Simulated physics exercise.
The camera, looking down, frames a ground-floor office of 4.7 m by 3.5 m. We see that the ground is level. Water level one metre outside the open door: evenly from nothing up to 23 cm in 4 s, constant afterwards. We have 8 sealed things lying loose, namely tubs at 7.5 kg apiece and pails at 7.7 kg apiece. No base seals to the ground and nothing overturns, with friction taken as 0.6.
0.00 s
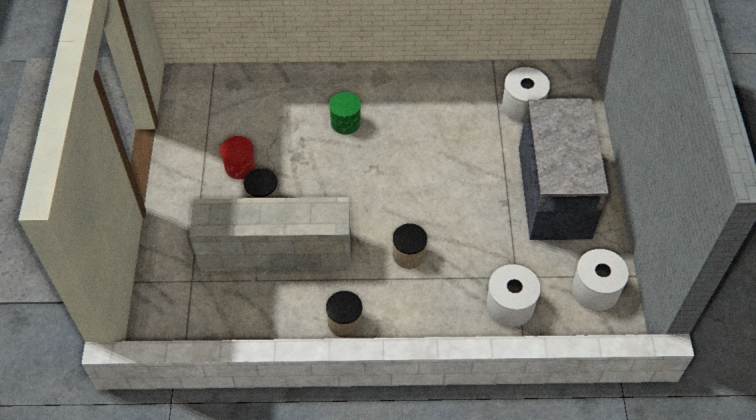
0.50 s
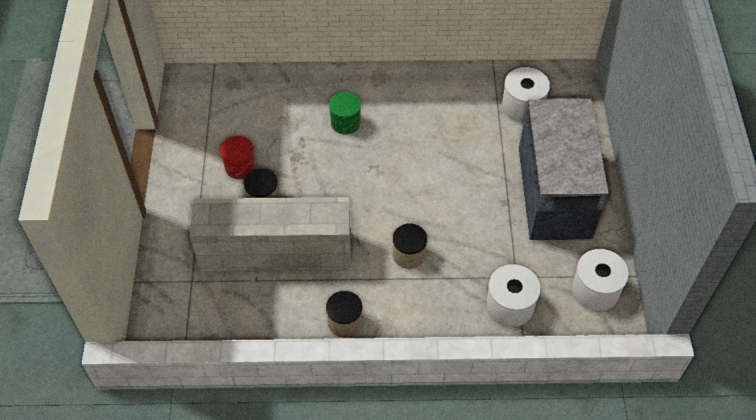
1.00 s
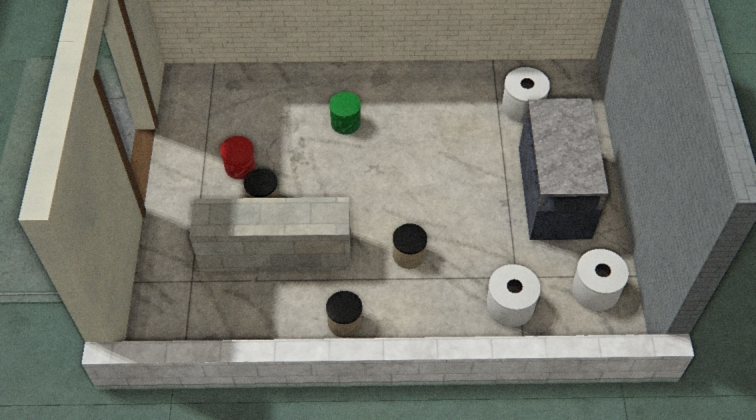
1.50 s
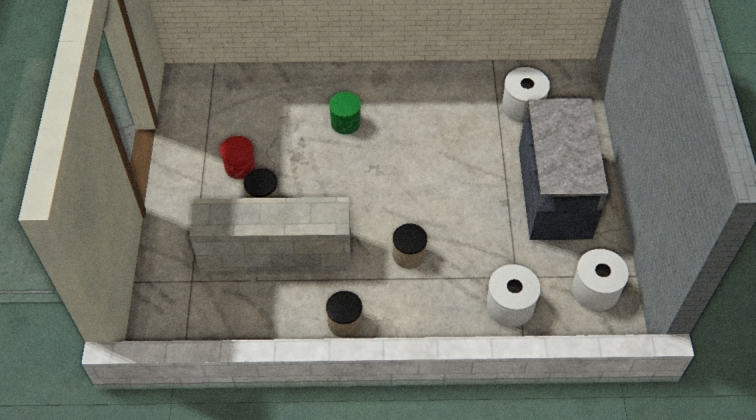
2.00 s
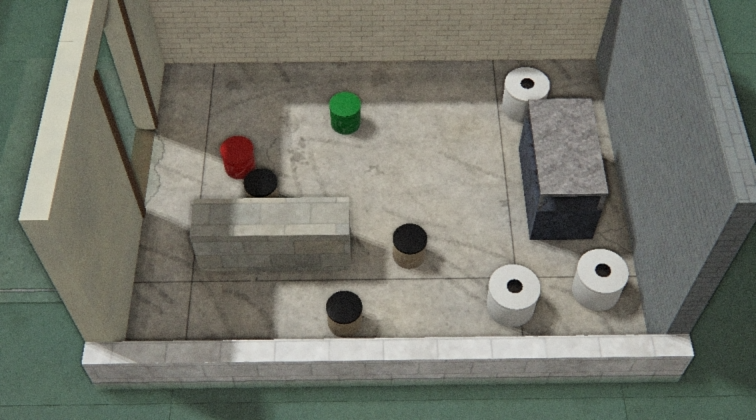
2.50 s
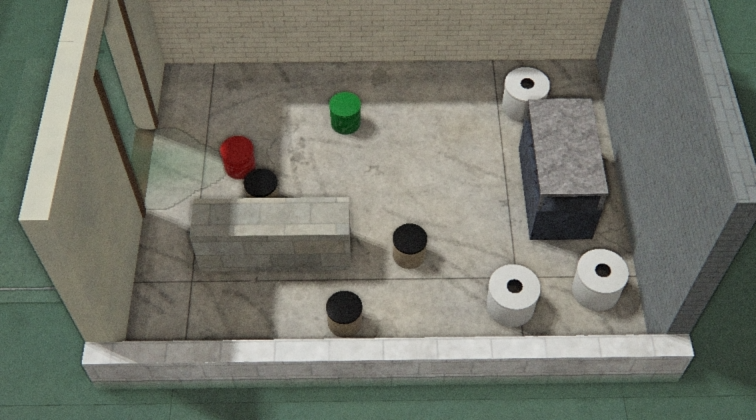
Greenish water spreads over the ground outside a roofless room, then a shallow patch enters through the doorway at left near a red pail, while the green pail, black-topped and white cylinders, low wall and dark block stay still.
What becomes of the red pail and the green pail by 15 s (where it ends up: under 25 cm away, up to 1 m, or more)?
Judging by where they end up, the red pail ends well away while the green pail ends well away.
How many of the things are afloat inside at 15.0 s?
7 of them.
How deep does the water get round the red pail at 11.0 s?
Roughly 14 cm deep.
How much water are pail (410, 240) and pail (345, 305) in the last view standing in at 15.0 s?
I'd put it at 9 cm and 9 cm respectively.
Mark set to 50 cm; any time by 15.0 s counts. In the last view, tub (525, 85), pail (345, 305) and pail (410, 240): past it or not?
The first is higher, the second higher and the third lower.
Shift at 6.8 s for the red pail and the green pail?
About 200 and 40 cm by then.
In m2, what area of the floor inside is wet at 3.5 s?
2.5 m2.
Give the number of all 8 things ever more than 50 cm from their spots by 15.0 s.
Total: 6.
After 3.5 s the red pail is near (244, 148), 0.1 m from its start, aground; the green pail is near (345, 104), 0.0 m from its start, aground; 0 afloat.
After 6.8 s the red pail is near (435, 116), 2.0 m from its start, aground; the green pail is near (383, 90), 0.4 m from its start, aground; 0 afloat.
After 11.0 s the red pail is near (502, 115), 2.6 m from its start, afloat; the green pail is near (471, 58), 1.4 m from its start, afloat; 6 afloat.
After 15.0 s the red pail is near (470, 131), 2.3 m from its start, afloat; the green pail is near (543, 76), 2.0 m from its start, afloat; 7 afloat.
